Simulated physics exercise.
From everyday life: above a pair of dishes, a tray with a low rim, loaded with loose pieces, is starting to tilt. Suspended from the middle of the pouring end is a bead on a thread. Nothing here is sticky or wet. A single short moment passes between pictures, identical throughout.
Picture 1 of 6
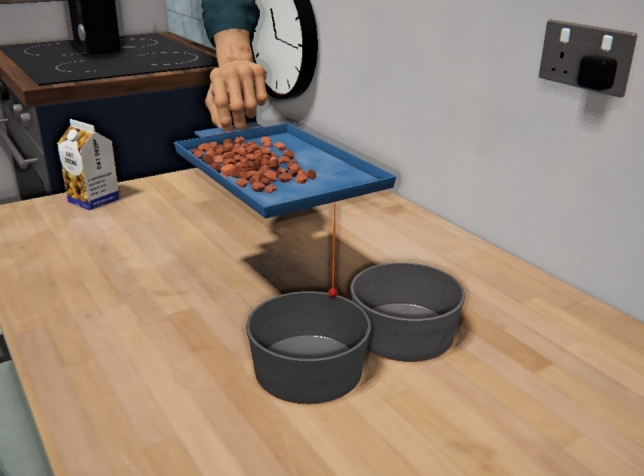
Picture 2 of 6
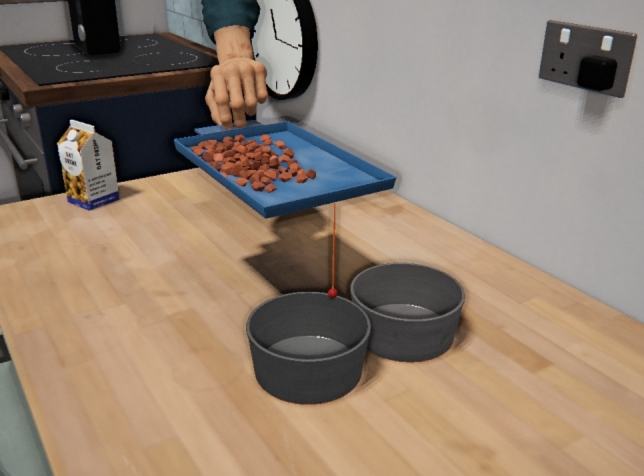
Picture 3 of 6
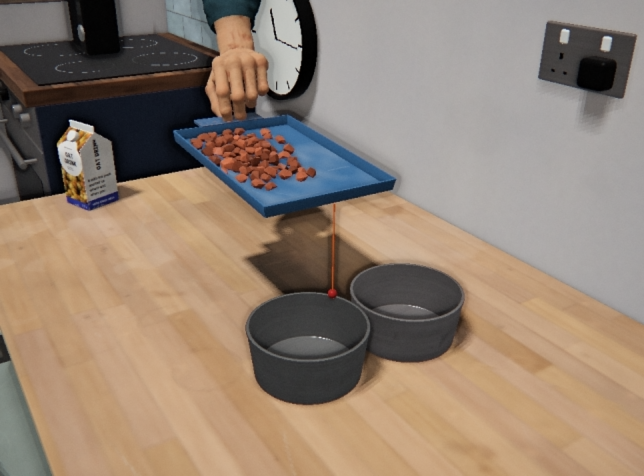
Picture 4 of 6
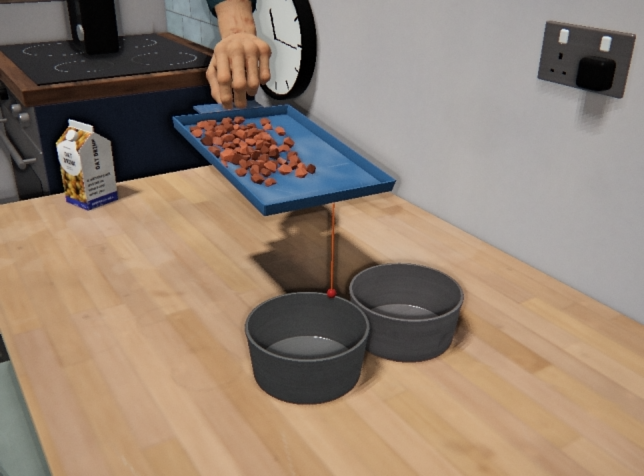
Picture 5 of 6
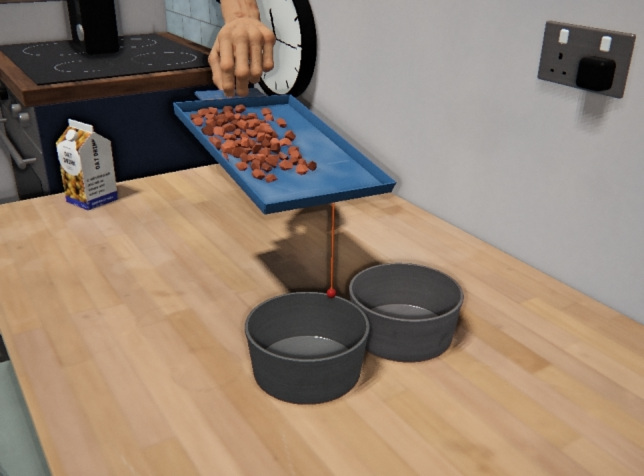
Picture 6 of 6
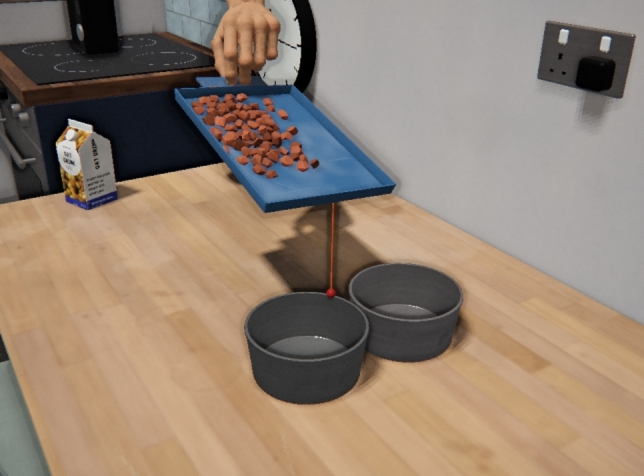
Blue tray of reddish-brown chunks slowly tilting above two dark round dishes on a wooden worktop as a hand raises its far end.
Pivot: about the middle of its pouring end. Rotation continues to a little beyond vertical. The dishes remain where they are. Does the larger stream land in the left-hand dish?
No, it lands in the right-hand dish.
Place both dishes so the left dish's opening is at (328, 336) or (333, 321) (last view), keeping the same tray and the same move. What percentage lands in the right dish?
Trial 1 60%, trial 2 40%.
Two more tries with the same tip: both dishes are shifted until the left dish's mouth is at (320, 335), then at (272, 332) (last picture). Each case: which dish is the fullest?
Results - the dish on the right side first, the dish on the right side second.
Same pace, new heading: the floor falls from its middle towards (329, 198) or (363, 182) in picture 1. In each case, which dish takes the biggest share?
Heading one: The dish placed left; heading two: The dish placed right.
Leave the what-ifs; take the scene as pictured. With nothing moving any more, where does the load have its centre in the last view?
About (394, 336).
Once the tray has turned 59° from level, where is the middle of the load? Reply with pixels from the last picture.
Somewhere about (350, 175).
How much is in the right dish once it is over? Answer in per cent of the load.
About 70 per cent.
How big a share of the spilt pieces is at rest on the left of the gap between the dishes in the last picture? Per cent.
I'd put it at close to 10 per cent.
Soon after the last picture, tray tipped steeply; nearly all on the tray; a small part in the air.
A little later, tray tipped right over; about a quarter on the tray; a small part in the left dish; about a third in the right dish; a small part outside both; a small part in the air.
Later still, tray tipped past a quarter turn; a small part in the left dish; about two thirds in the right dish; a small part outside both.
At rest, tray tipped past a quarter turn; a small part in the left dish; about two thirds in the right dish; a small part outside both.
